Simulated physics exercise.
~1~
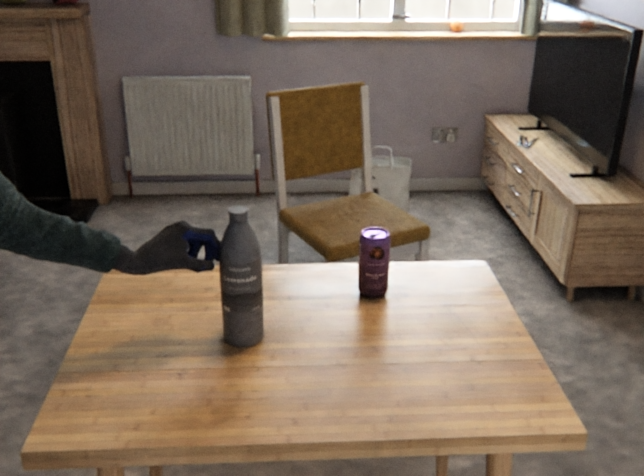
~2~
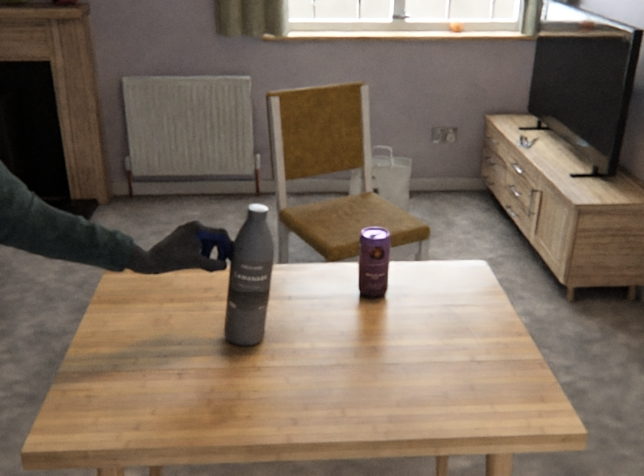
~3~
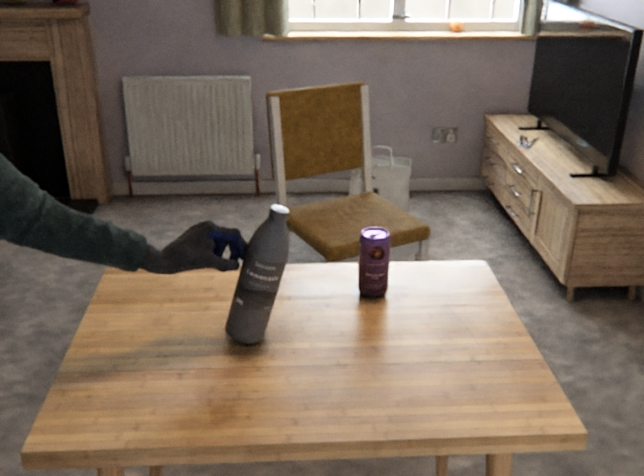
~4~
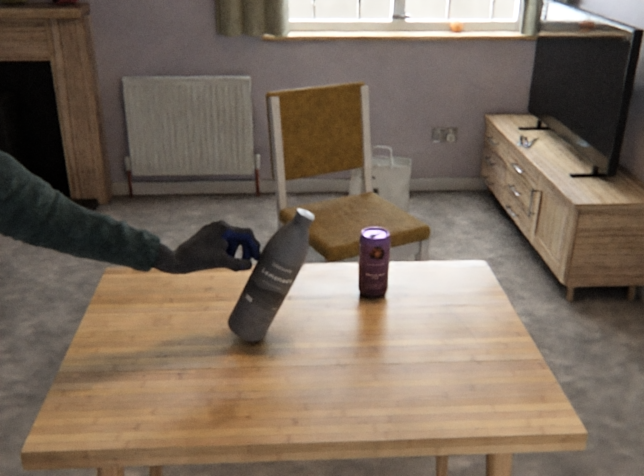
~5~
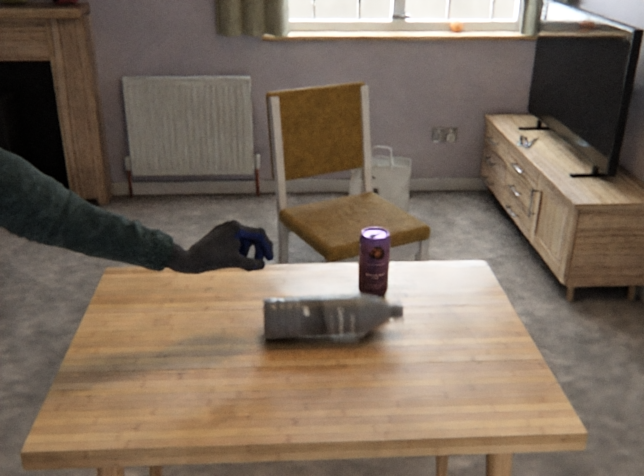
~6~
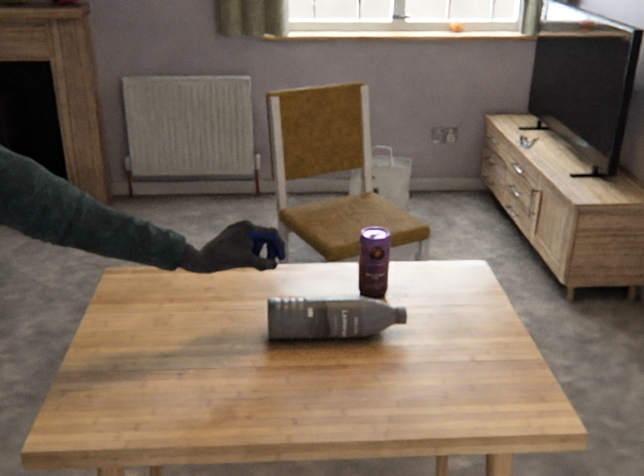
At first, a grey bottle stands upright on a wooden table, with a purple can to its right and a dark hand in a green sleeve reaching in from the left. The hand's fingertip pushes against the upper part of the bottle, which begins to lean to the right. As the hand keeps moving right, the bottle tilts further and further. It then topples onto its side, its cap pointing right, landing in front of the can. The bottle ends up lying on the table, while the can still stands in its place and the hand hovers behind.
